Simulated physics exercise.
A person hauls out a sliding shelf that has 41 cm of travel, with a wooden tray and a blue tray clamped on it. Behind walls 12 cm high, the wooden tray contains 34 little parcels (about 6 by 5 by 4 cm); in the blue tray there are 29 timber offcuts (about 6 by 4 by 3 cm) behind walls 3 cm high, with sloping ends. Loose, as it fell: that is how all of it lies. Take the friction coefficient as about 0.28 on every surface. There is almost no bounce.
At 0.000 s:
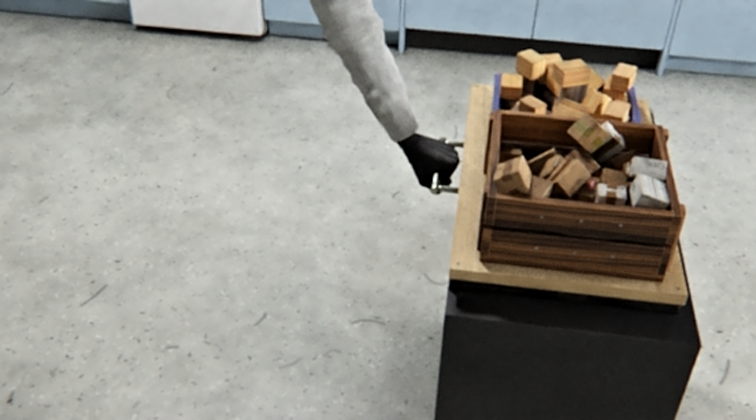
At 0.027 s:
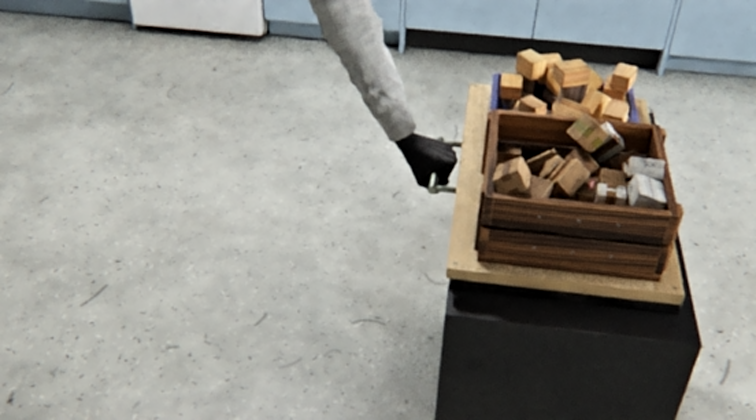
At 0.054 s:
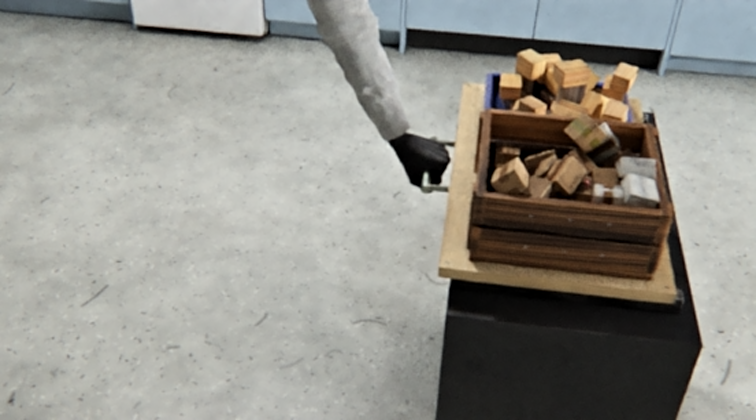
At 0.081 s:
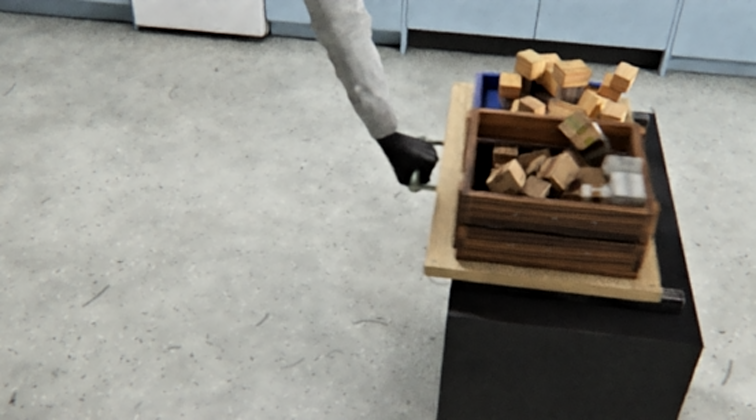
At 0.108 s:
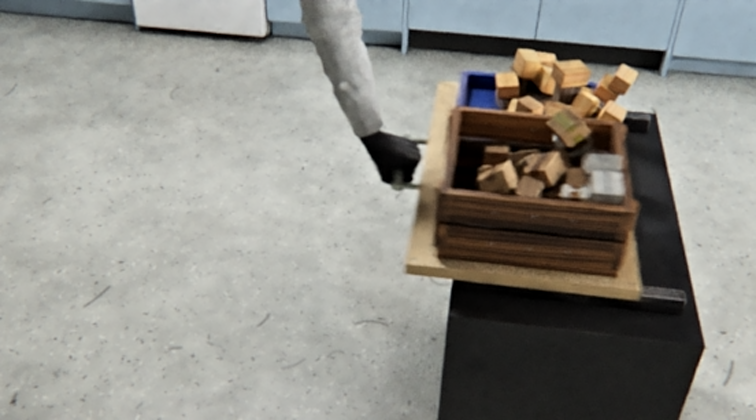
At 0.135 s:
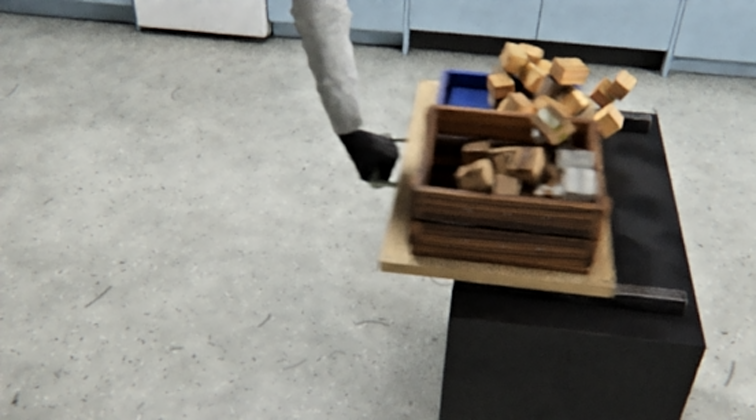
In the video, a gloved hand pulls a shelf holding a wooden tray and a blue tray leftward across a black base, while the wooden blocks piled in the trays shift toward the right and some lean past the blue tray's edge.
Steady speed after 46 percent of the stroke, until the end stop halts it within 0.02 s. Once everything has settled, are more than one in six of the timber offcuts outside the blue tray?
Yes.
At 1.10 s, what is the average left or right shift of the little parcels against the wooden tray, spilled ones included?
About 4 cm to the left.
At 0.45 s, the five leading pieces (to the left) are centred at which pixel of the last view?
Around (247, 80).
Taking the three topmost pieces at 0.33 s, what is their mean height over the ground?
On average they sit about 96 cm high.
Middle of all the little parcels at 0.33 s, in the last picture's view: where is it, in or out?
Middle approx. (327, 167).
After 0.25 s, end of travel.
After 0.33 s, the wooden tray has all 34 and the blue tray is down by 8 of 29.
After 0.45 s, the wooden tray is down by 1 of 34 and the blue tray is down by 13 of 29.
After 0.67 s, the wooden tray is down by 1 of 34 and the blue tray is down by 14 of 29.
Final count (at 1.10 s), the wooden tray is down by 1 of 34 and the blue tray is down by 14 of 29. Asked share, 14 of 29, 48 per cent.
